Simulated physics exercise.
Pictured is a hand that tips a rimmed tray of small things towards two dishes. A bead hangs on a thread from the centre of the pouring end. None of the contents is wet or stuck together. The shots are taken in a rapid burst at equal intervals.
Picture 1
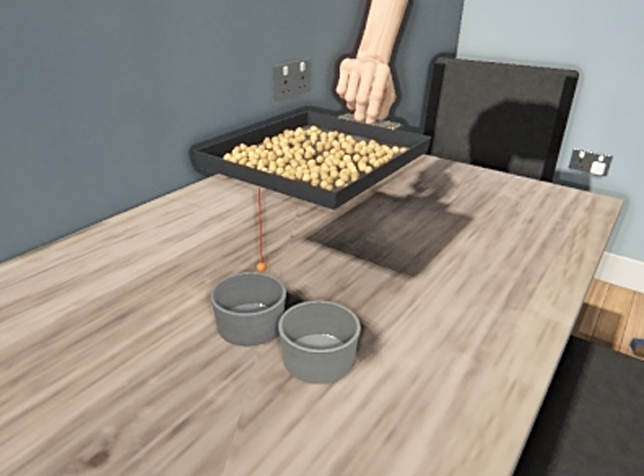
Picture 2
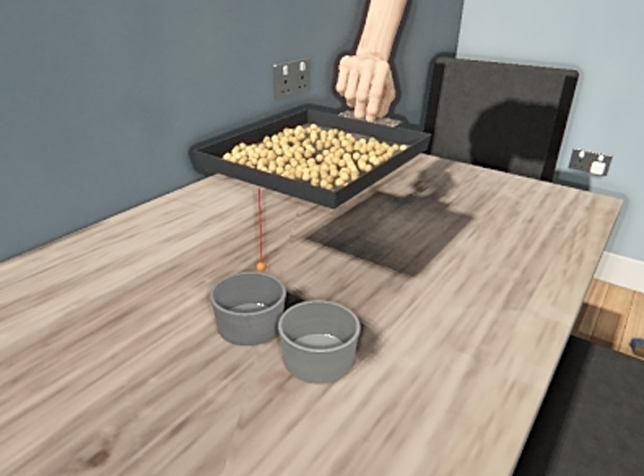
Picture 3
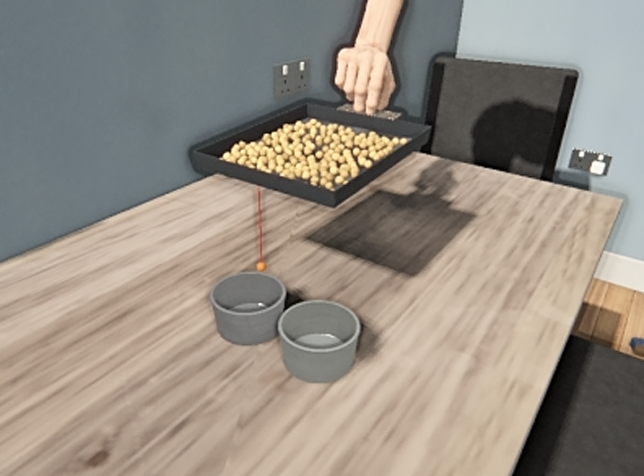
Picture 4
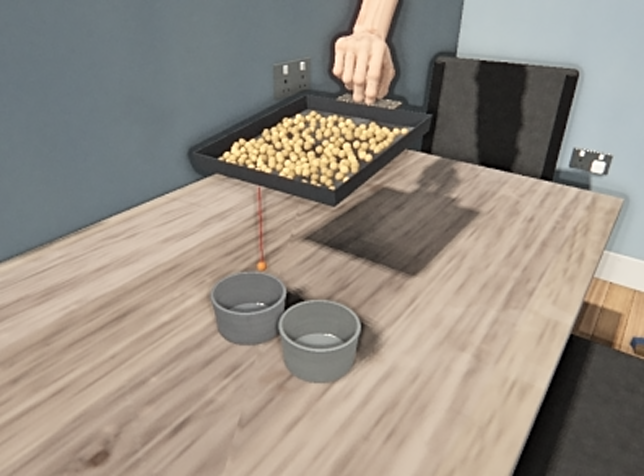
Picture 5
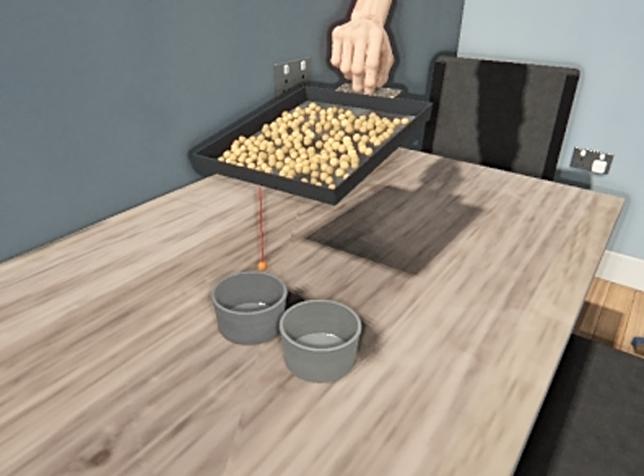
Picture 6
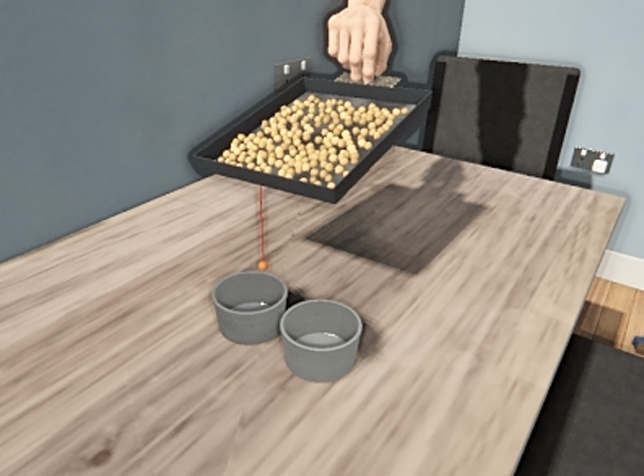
A dark rimmed tray of dried chickpeas, gripped at its far edge by a hand, starts out level above a wooden table with two grey dishes. The hand then gradually raises that edge, tilting the tray slightly towards its near left corner, while the dishes stay still.
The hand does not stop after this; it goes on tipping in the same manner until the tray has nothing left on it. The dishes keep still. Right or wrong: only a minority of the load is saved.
Right, only a minority is saved.
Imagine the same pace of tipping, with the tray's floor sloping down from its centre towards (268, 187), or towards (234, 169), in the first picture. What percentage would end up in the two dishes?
40 % and 0 %.
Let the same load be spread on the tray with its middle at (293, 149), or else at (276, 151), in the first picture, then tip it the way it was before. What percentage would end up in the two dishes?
First case: Close to 20 %; second case: Close to 20 %.
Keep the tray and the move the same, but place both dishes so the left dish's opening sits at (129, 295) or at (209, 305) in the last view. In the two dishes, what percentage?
First 0 per cent, second 30 per cent.
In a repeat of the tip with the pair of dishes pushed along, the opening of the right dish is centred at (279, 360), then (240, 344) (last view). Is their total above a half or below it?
Result, first place: Not as much as half; second place: Not as much as half.
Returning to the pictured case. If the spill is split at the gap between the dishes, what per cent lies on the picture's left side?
Left fraction: Around 100 per cent.
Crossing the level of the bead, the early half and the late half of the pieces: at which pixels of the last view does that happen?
First close to (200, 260), next close to (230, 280).
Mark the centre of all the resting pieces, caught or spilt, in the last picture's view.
Somewhere close to (200, 312) in the last picture.
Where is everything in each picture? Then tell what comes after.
In the first frame, corners of the pouring end (198, 151) and (335, 191), level; middle of the load (309, 156), dried chickpeas; left dish (224, 324); right dish (296, 360); bead on its thread (262, 267).
In the second frame, corners of the pouring end (197, 151) and (335, 190), level; middle of the load (308, 155).
In the third frame, corners of the pouring end (197, 151) and (334, 189), tipped barely, lowest at the left corner; middle of the load (308, 151).
In the fourth frame, corners of the pouring end (196, 152) and (333, 188), tipped a little, lowest at the left corner; middle of the load (308, 147).
In the fifth frame, corners of the pouring end (196, 154) and (333, 188), tipped a little, lowest at the left corner; middle of the load (308, 142).
In the sixth frame, corners of the pouring end (196, 155) and (332, 187), tipped a little, lowest at the left corner; middle of the load (307, 137); left dish (226, 323); right dish (298, 359).
Just after the last frame, tray tipped steeply; almost all on the tray; just a few in the air.
A moment on, tray tipped right over; almost all on the tray; just a few outside both; just a few in the air.
Further on, tray tipped past a quarter turn; roughly a quarter in the left dish; the larger part outside both.
When it is over, tray tipped past a quarter turn; not one in the right dish; roughly a quarter in the left dish; the larger part outside both.
